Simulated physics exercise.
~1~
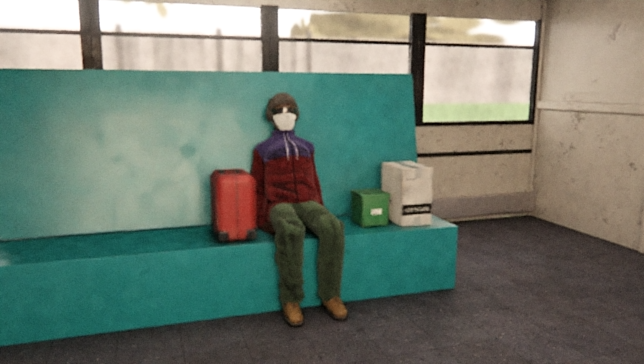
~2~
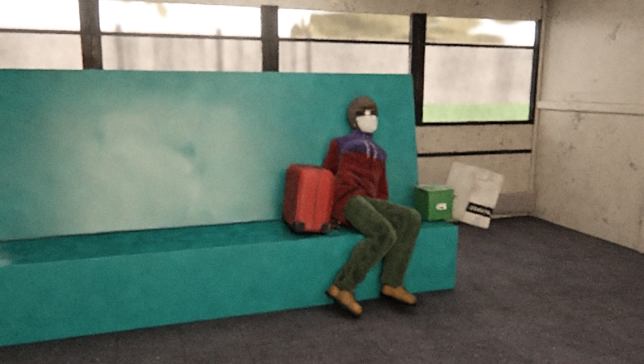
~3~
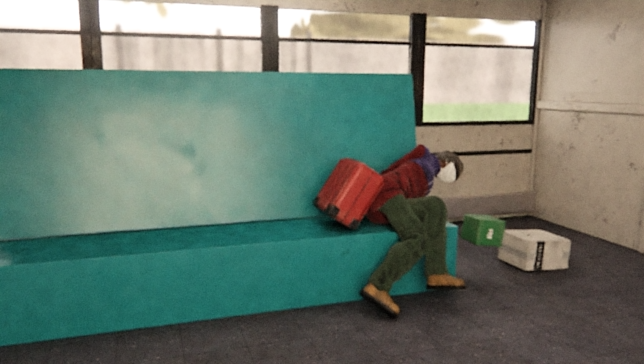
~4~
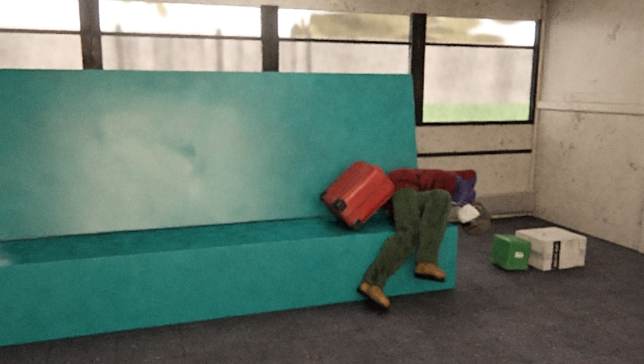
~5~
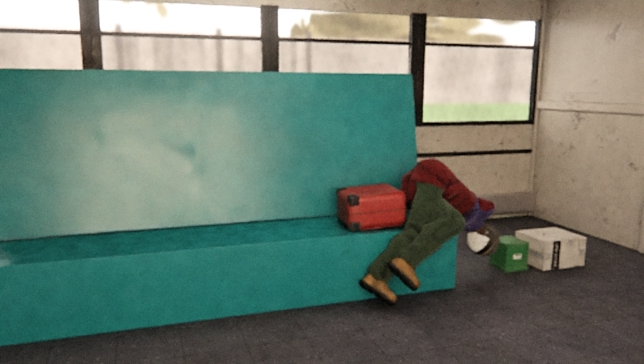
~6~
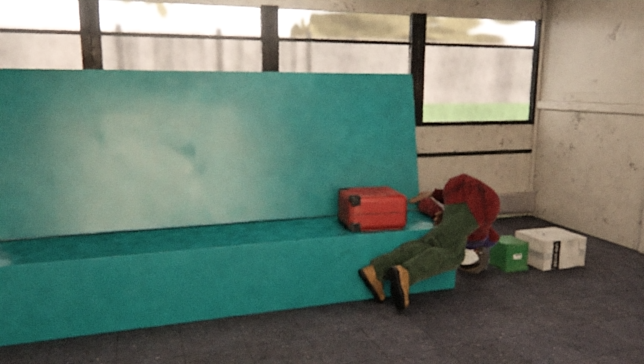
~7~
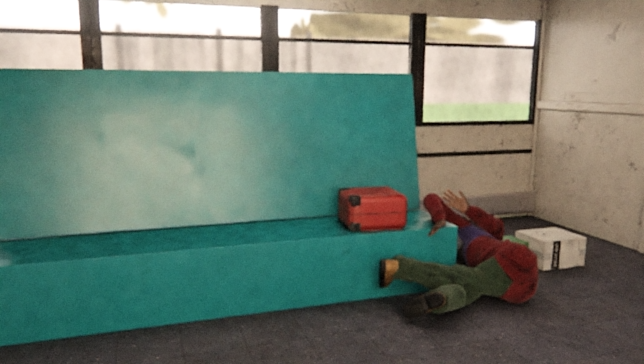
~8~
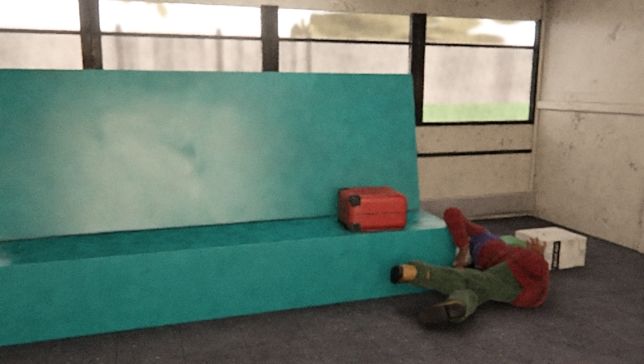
Metro car with a masked passenger sliding right along a teal bench, toppling headfirst to the floor beside fallen boxes, red case staying.
